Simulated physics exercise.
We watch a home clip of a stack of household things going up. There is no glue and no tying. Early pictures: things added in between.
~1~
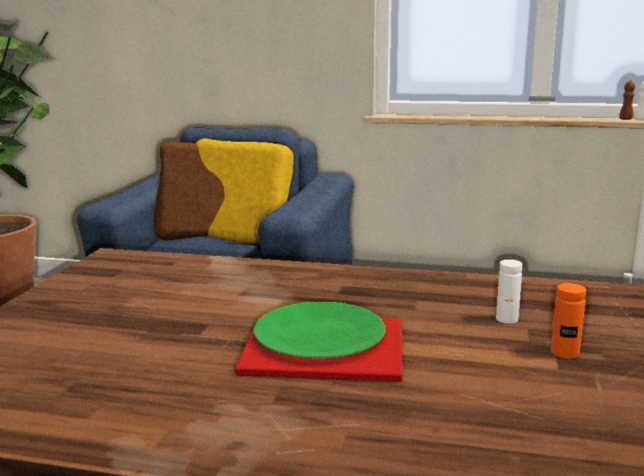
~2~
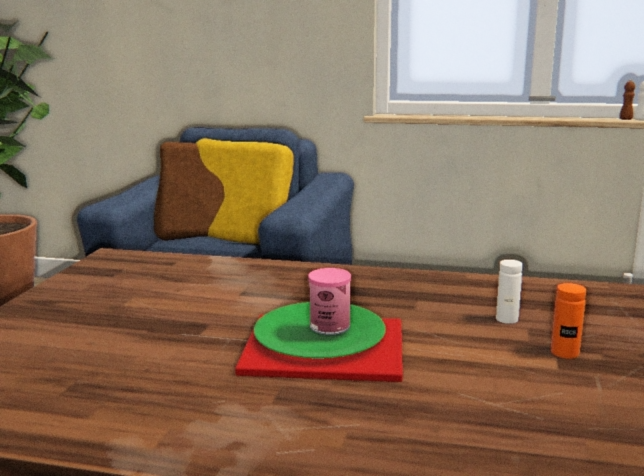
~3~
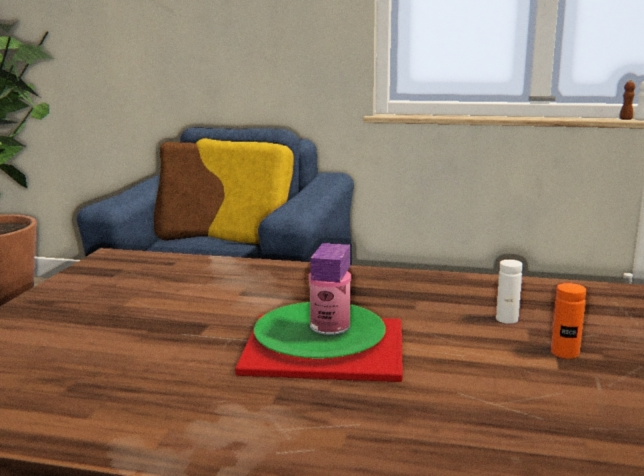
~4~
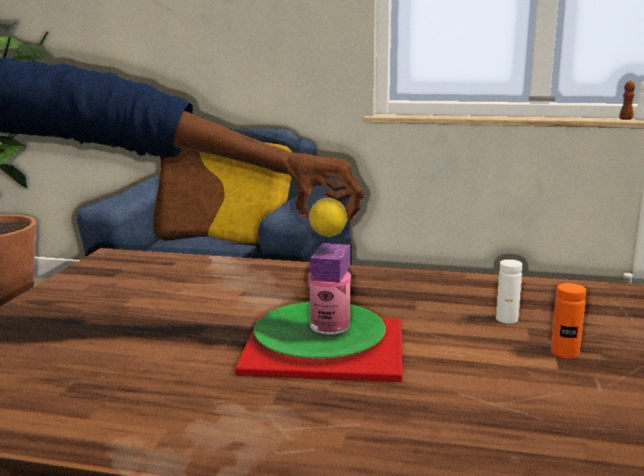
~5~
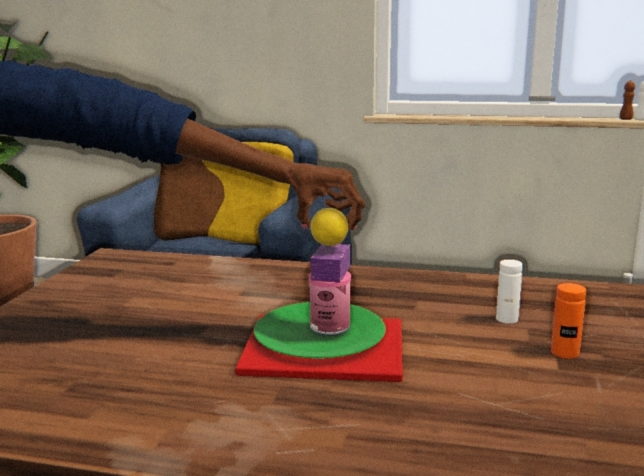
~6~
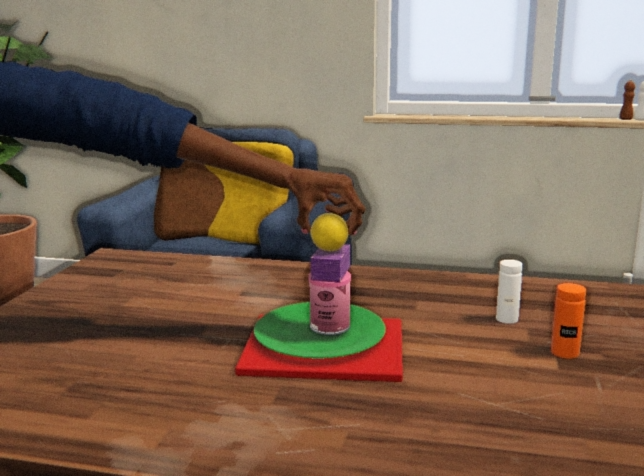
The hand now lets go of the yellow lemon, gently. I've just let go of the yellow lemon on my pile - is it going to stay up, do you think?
Yes, the pile bears the load.
Then, 0.20 s later than the last frame, all is still.
Then, 0.60 s later than the last frame, yellow lemon resting near (330, 233).
When it is over, all 7 as before. End places, in pixels of the last picture, yellow lemon near (330, 233). The pile holds.
